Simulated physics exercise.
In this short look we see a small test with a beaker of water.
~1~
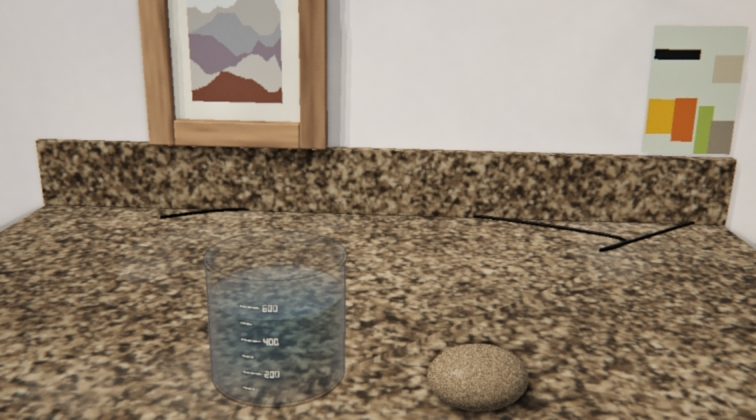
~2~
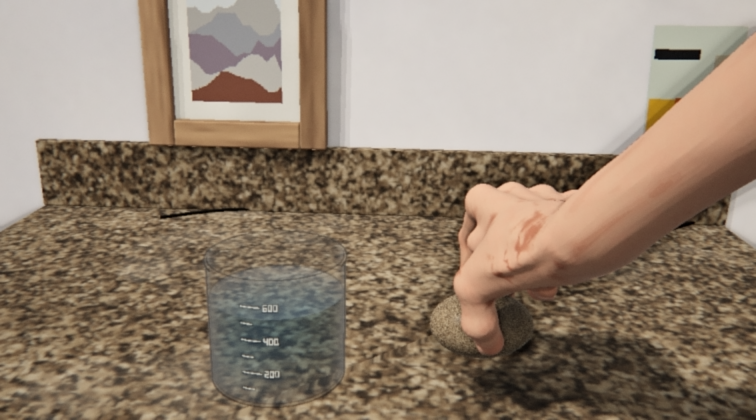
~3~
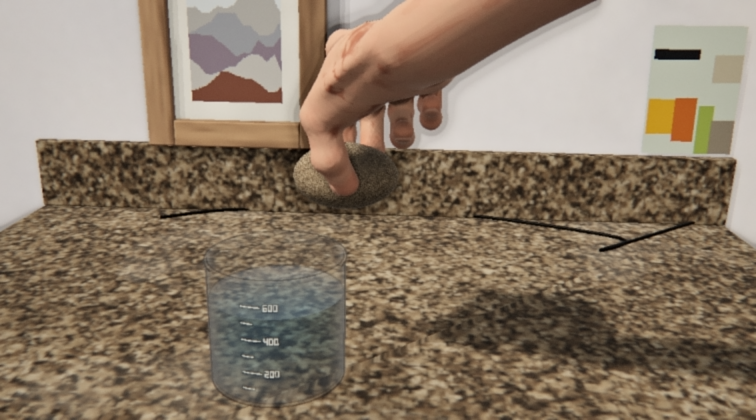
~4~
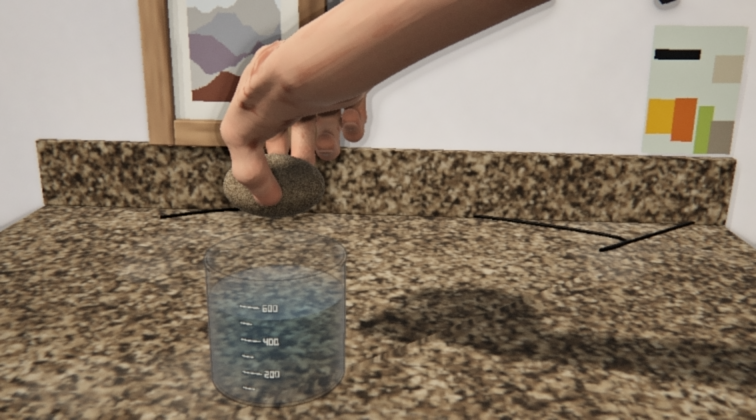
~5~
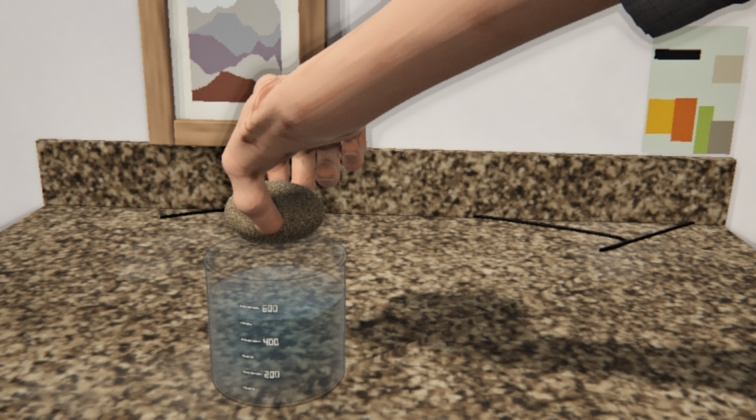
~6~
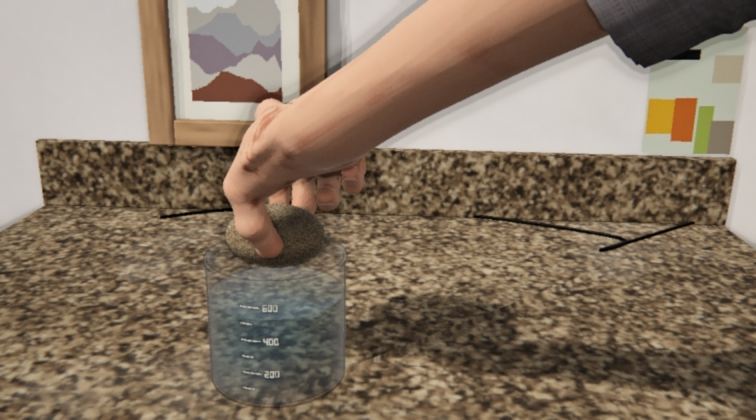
A hand reached in from the right and picked up a stone from the speckled countertop, carried it left over a beaker of bluish water, and lowered it to the beaker's rim.
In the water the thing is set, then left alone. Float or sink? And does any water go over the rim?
Well, it heads down, and as for the beaker, it copes fine.
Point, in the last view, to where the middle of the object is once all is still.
Around (278, 341).
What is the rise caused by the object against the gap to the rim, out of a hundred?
I reckon close to 40 in a hundred.
Soon after, the stone enters the water; the beaker is about three quarters full.
Later, the stone goes on down; the beaker is about three quarters full.
In the end, the stone lies on the bottom; the beaker is about three quarters full; nothing is spilt.
